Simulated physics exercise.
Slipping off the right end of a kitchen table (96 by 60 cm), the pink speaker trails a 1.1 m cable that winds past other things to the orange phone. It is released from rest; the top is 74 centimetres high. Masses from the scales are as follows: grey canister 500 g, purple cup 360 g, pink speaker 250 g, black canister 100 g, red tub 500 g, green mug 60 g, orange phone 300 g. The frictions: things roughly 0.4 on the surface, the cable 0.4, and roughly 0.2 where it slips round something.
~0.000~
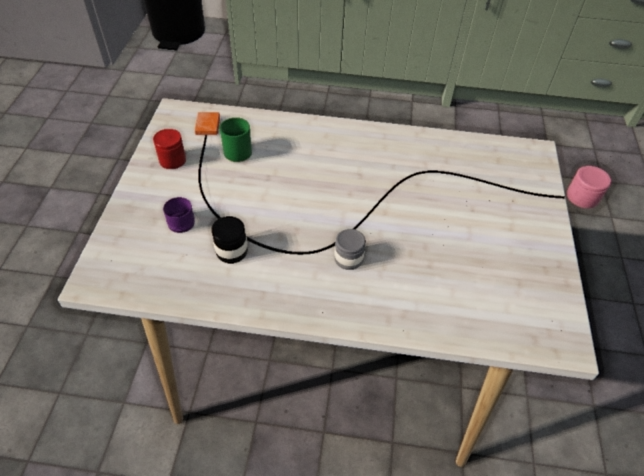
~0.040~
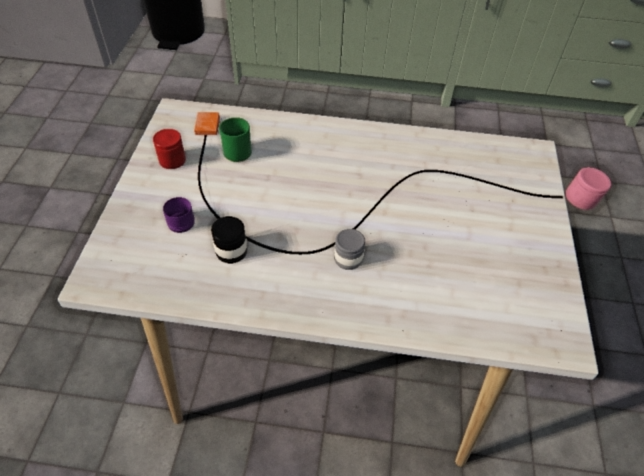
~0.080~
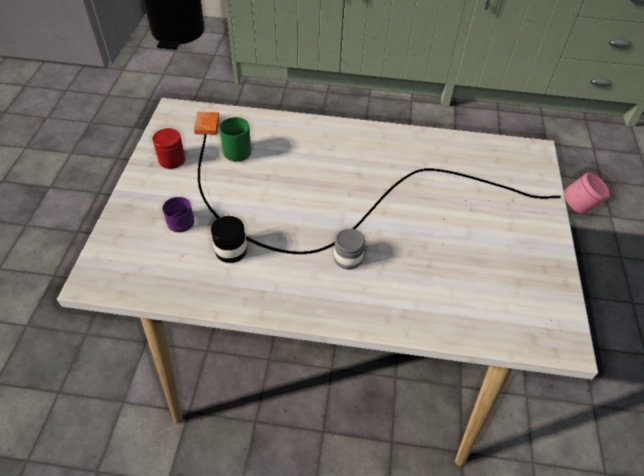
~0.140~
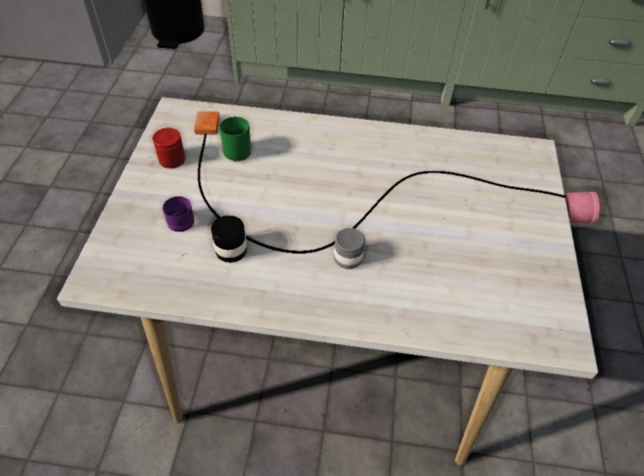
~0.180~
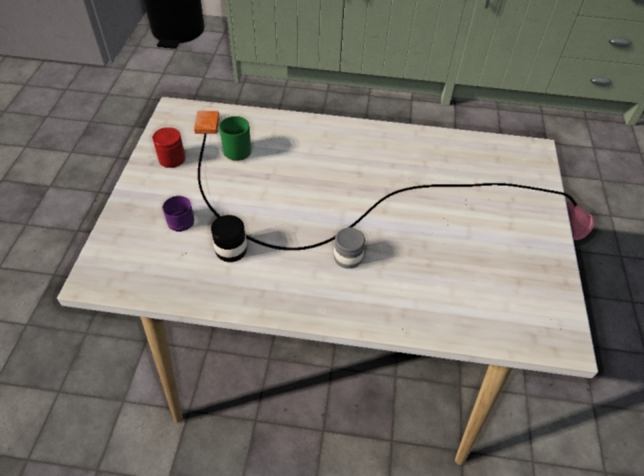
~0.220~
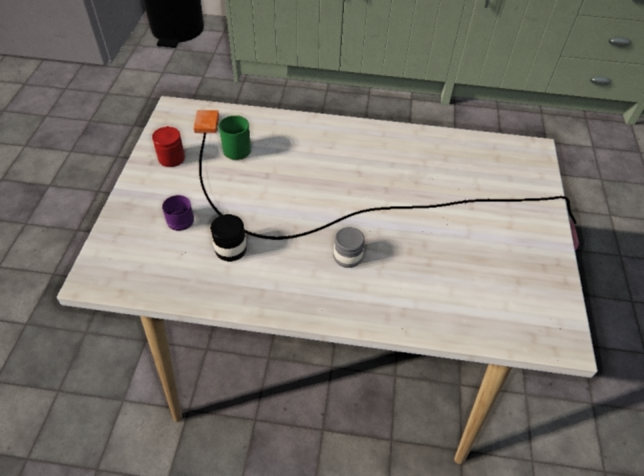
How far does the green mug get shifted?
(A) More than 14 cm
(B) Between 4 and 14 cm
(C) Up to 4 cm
The answer is A.
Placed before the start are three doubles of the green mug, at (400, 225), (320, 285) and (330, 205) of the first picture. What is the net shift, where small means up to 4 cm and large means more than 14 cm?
In turn, the three show only a little movement, only a little movement and a lot of movement.
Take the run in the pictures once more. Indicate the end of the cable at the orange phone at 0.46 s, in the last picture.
Somewhere around (240, 131) in the final picture.
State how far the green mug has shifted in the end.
No figure to give - the green mug goes off the top.
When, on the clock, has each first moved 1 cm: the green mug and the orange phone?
Green mug 0.34 s; orange phone 0.38 s, roughly.
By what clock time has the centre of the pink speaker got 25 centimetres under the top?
It gets there at roughly 0.30 s.
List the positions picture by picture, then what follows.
The first frame shows green mug (235, 127); cable runs through (512, 189) (412, 175) (200, 174).
The second frame shows pink speaker (594, 178); cable runs through (510, 189) (199, 174).
The third frame shows pink speaker (587, 193); cable runs through (509, 188) (199, 174).
The fourth frame shows pink speaker (581, 208); cable runs through (513, 188) (199, 173).
The fifth frame shows pink speaker (573, 221); cable runs through (532, 188) (199, 173).
The sixth frame shows green mug (234, 125); cable runs through (561, 197) (460, 202) (356, 213) (253, 235) (200, 172).
By 0.5 s, the cable's tail end at (240, 131); green mug 15 cm off its start, pink speaker over the edge, orange phone 5 cm off its start.
By 0.7 s, the cable's tail end at (274, 142); green mug over the edge, orange phone 14 cm off its start, pink speaker over the edge.
By 1.0 s, the cable's tail end at (296, 146); green mug over the edge, orange phone 19 cm off its start at (280, 138), pink speaker over the edge.
By 1.2 s, the cable's tail end at (299, 147); green mug over the edge, orange phone 20 cm off its start, pink speaker over the edge.
By 2.4 s, the cable's tail end at (299, 147); green mug over the edge, orange phone 20 cm off its start at (284, 139), pink speaker over the edge.
